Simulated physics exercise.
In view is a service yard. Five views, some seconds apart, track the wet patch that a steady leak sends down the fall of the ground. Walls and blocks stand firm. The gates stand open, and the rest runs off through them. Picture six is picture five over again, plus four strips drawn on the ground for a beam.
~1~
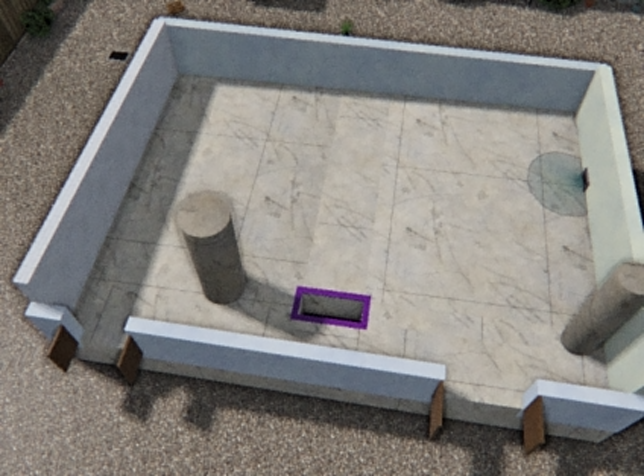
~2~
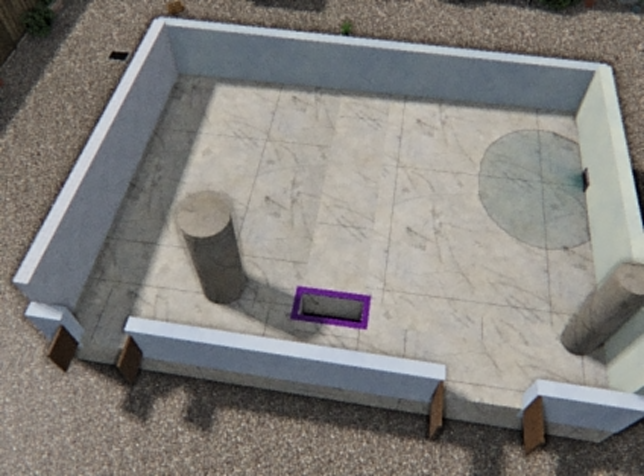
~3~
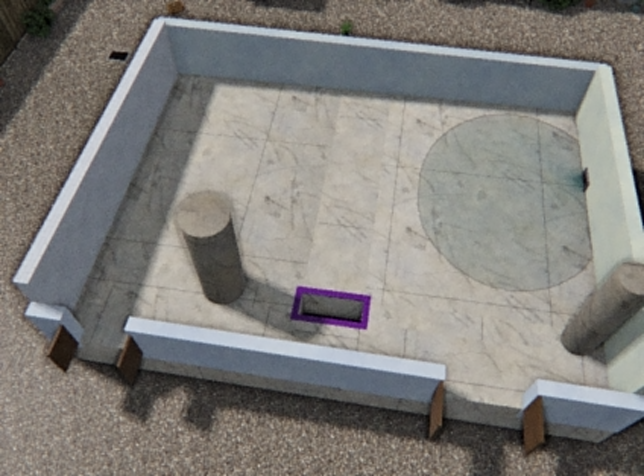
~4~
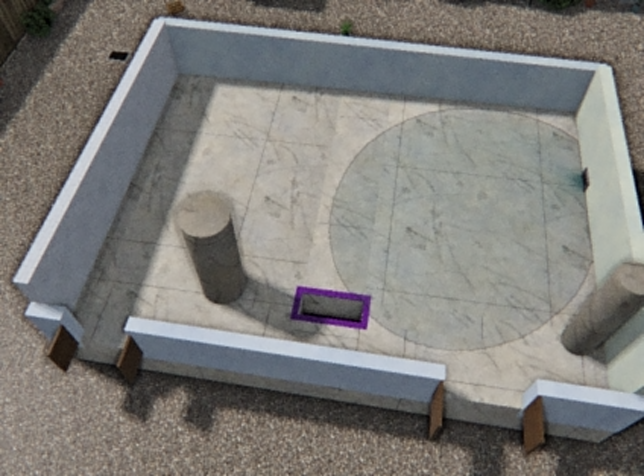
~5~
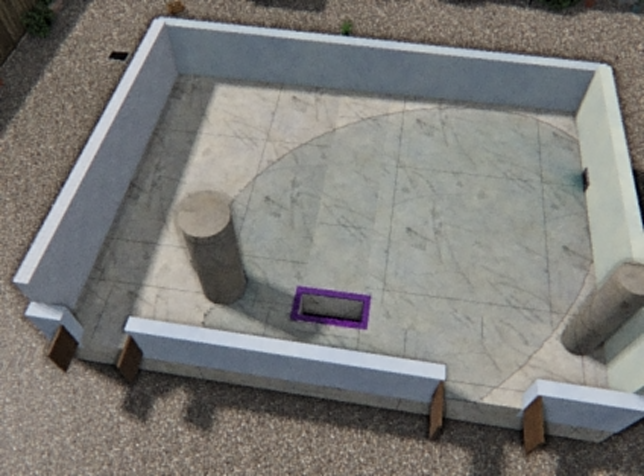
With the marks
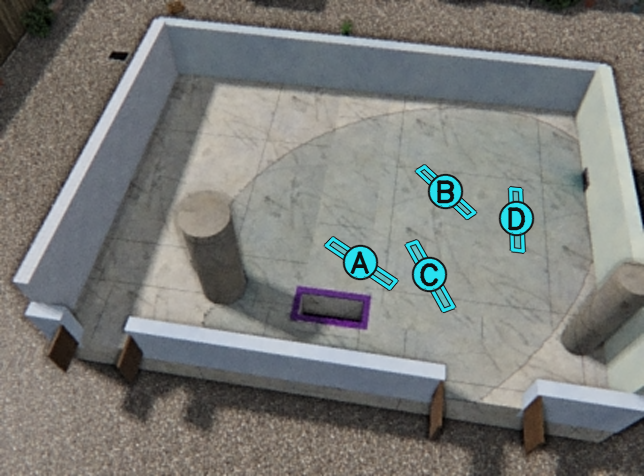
Water spreads from the right wall across the walled yard floor and reaches the purple drain.
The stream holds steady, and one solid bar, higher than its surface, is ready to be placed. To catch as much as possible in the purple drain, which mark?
Use place B.
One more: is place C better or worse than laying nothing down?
It is worse.
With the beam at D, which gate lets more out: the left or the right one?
The left one.
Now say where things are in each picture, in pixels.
Outfall at (586, 180); purple drain at (331, 307); open gate at (114, 335); open gate at (479, 388); water covers 2 % of the ground and shows as far out as (533, 184); purple drain still dry.
Water covers 9 % of the ground and shows as far out as (508, 231); purple drain still dry.
Water covers 19 % of the ground and shows as far out as (451, 260); purple drain still dry.
Water covers 37 % of the ground and shows as far out as (349, 280); purple drain still dry.
Water covers 57 % of the ground and shows as far out as (220, 310); purple drain taking water.
On the marked copy, A from (329, 242) to (392, 284); B from (421, 169) to (470, 215); C from (411, 243) to (448, 308); D from (517, 250) to (515, 189).
If A is chosen, about 7 % of the stream runs into the purple drain, about 91 % out by the gates.
If B is chosen, about 18 % of the stream runs into the purple drain, about 81 % out by the gates.
If C is chosen, about 9 % of the stream runs into the purple drain, about 91 % out by the gates.
If D is chosen, about 12 % of the stream runs into the purple drain, about 88 % out by the gates.
